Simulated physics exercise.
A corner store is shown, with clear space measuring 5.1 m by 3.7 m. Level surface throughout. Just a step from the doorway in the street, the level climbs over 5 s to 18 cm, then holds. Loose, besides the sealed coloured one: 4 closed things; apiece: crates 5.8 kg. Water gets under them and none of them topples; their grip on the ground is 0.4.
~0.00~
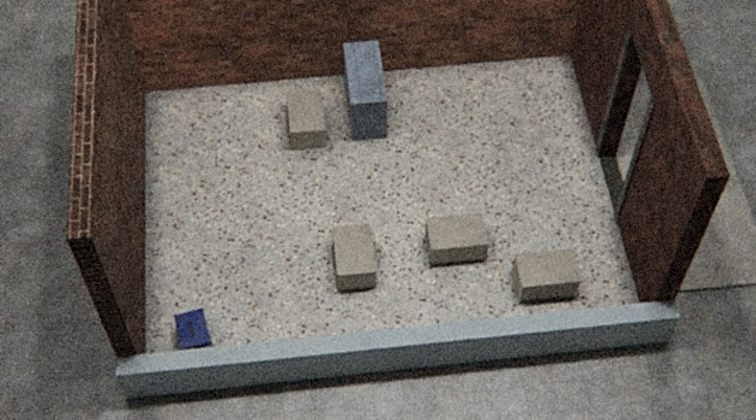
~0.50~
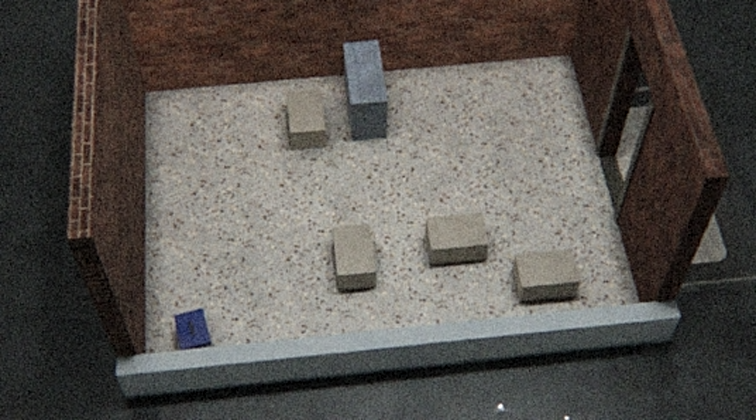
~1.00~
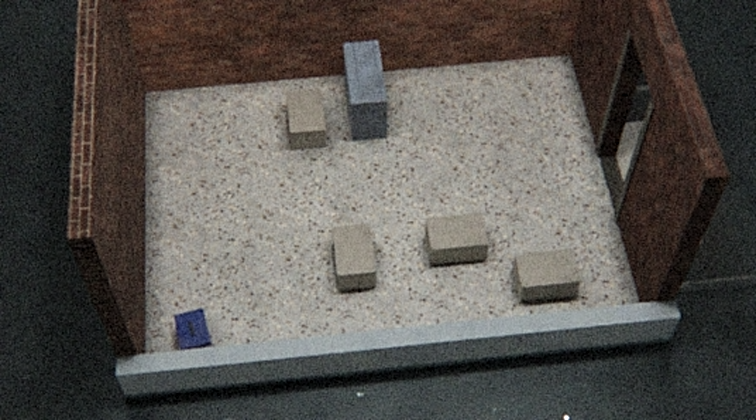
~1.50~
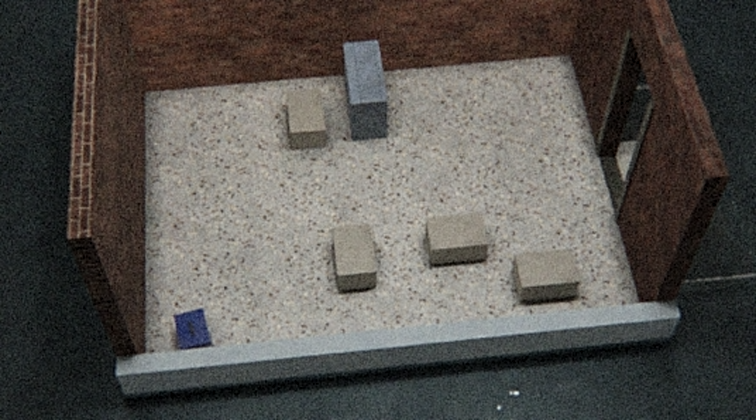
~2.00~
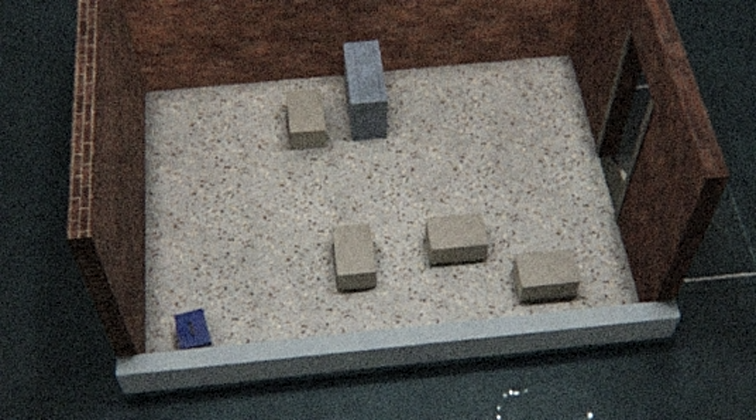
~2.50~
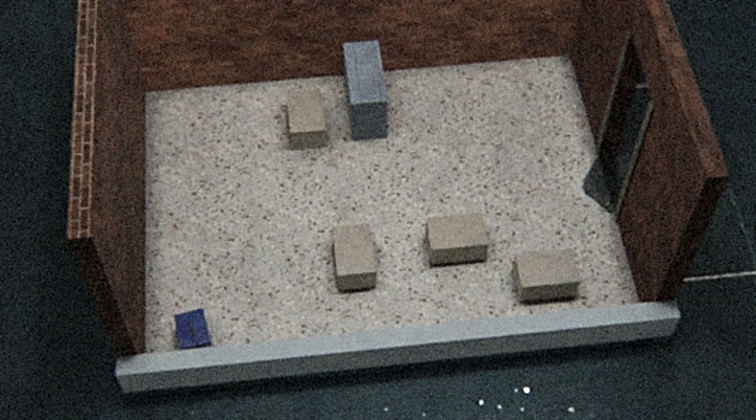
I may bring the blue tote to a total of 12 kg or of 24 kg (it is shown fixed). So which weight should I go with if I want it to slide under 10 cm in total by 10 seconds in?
Go with the lighter one.
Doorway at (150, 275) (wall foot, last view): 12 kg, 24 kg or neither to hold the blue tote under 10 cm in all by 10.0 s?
Then the lighter mass works.
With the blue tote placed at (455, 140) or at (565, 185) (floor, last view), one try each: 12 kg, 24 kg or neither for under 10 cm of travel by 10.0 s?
Well, at the first spot either weight will do, and at the second you need the heavier weight.
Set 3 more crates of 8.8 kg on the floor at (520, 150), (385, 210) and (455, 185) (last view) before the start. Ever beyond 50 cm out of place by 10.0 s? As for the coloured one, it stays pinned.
Above the mark, above the mark, above the mark.
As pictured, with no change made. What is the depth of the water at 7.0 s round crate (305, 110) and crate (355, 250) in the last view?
I'd estimate 1 cm for the first and 2 cm for the second.
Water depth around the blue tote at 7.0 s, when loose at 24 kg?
Close to 0 cm deep.
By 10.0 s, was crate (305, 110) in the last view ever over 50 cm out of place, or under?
Result: Limit not reached.
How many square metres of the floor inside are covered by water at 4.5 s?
Roughly 4.0 m2 of it is wet.
After 3.5 s the blue tote would be 0 cm from its start with 12 kg and 0 cm from its start with 24 kg; 0 cm of water round it then.
After 4.5 s the blue tote would be 0 cm from its start with 12 kg and 0 cm from its start with 24 kg; 0 cm of water round it then.
After 7.0 s the blue tote would be 0 cm from its start with 12 kg and 0 cm from its start with 24 kg; 0 cm of water round it then.
After 10.0 s the blue tote would be 1 cm from its start with 12 kg and 0 cm from its start with 24 kg; 4 cm of water round it then.
